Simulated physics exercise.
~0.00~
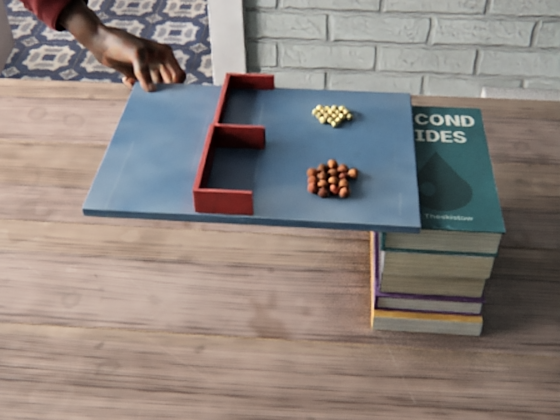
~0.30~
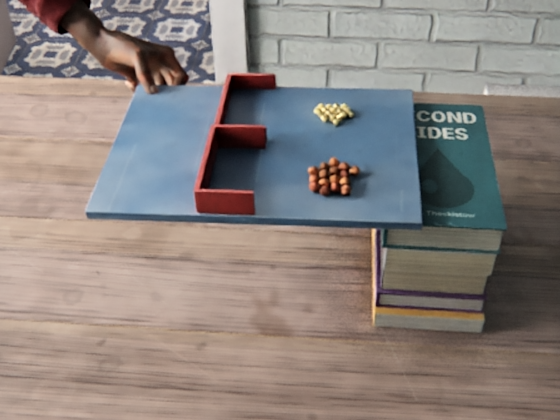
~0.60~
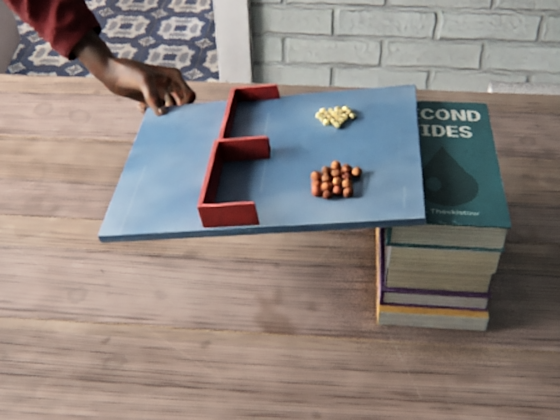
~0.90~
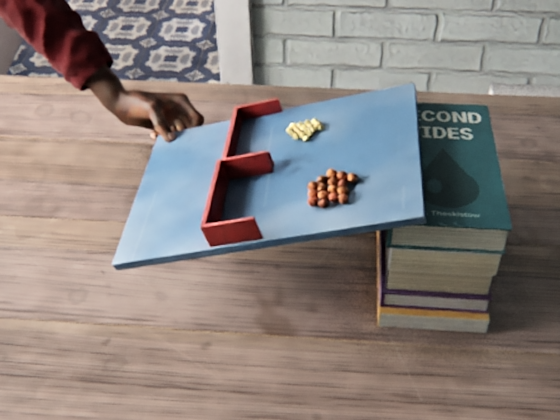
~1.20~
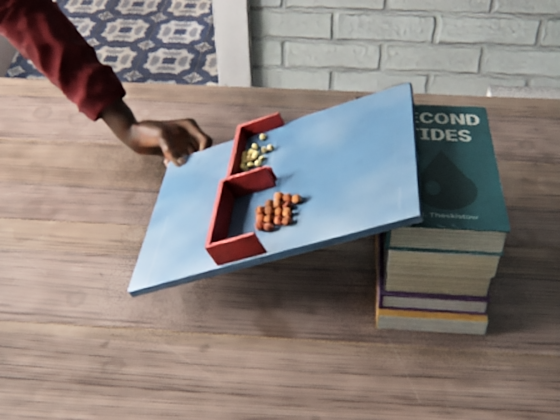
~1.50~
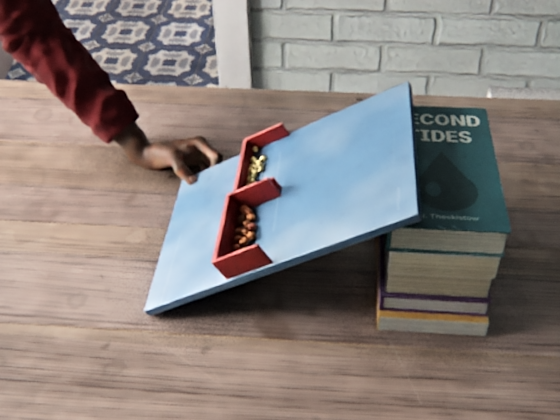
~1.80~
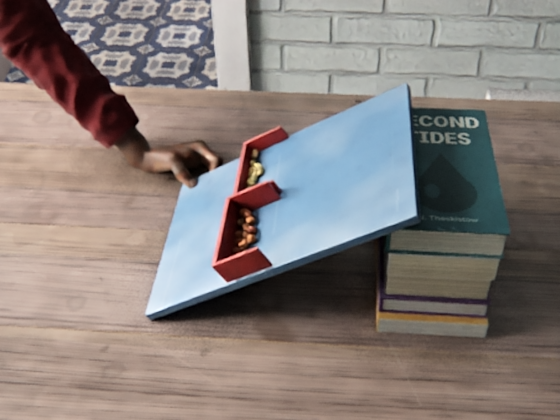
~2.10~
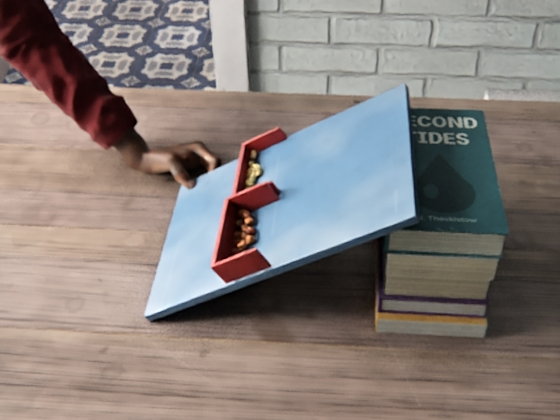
On a wooden table, a hand lowers a blue board until both sliding piles meet red barriers.
